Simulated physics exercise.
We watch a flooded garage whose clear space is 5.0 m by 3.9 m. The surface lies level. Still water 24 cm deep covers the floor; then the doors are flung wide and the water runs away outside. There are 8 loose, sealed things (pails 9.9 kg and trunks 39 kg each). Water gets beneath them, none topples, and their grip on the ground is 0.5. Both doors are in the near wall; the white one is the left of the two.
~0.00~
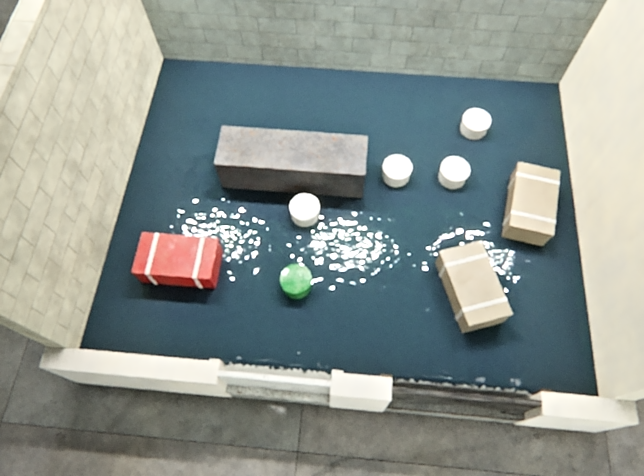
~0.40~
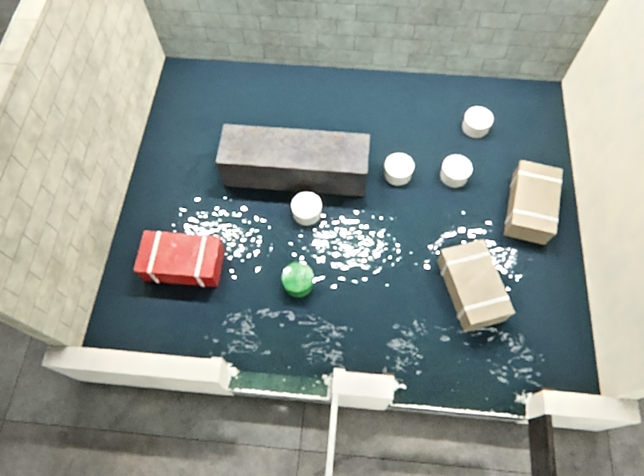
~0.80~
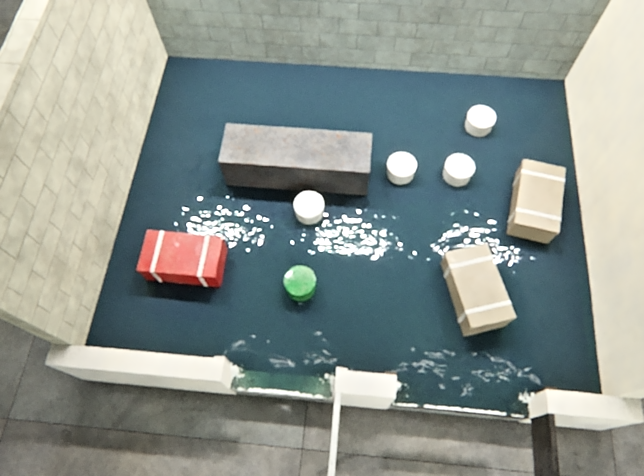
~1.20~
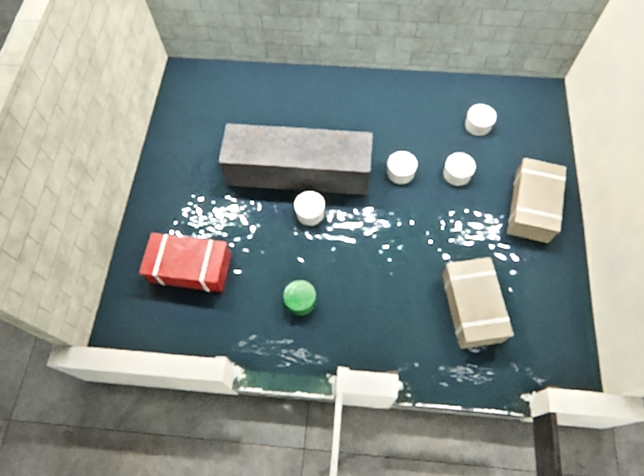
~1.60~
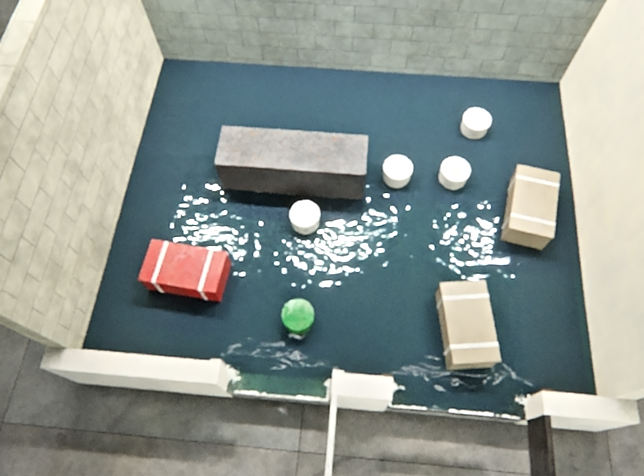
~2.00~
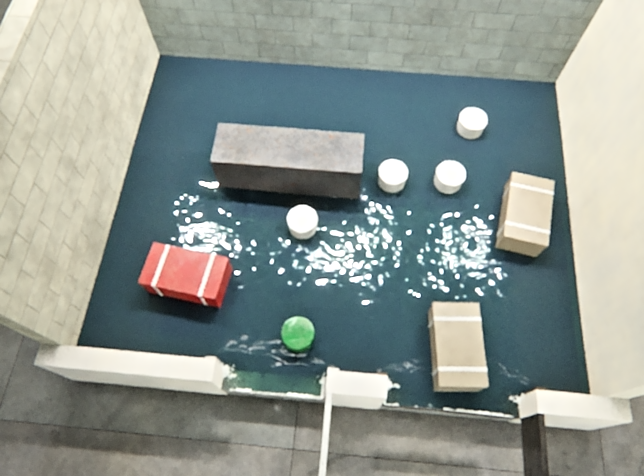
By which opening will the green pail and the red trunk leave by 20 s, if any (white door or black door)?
For the green pail, white door; for the red trunk, white door.
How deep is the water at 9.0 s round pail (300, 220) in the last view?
Roughly 11 cm.
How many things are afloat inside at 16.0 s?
I count 0.
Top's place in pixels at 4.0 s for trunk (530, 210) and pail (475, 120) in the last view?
Around (535, 278) and (478, 160).
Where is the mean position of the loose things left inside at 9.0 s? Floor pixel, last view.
Near (409, 301).
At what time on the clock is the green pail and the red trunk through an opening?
Near 2.5 and 5.0 s.
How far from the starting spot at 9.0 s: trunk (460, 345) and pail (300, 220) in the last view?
In turn: Washed out, 80 cm.
After 4.0 s the green pail has gone out by the white door; the red trunk is near (231, 315), 0.9 m from its start, afloat; 2 of 8 are out; 6 afloat.
After 9.0 s the green pail has gone out by the white door; the red trunk has gone out by the white door; 5 of 8 are out; 0 afloat.
After 16.0 s the green pail has gone out by the white door; the red trunk has gone out by the white door; 6 of 8 are out; 0 afloat.
After 20.0 s the green pail has gone out by the white door; the red trunk has gone out by the white door; 6 of 8 are out; 0 afloat.
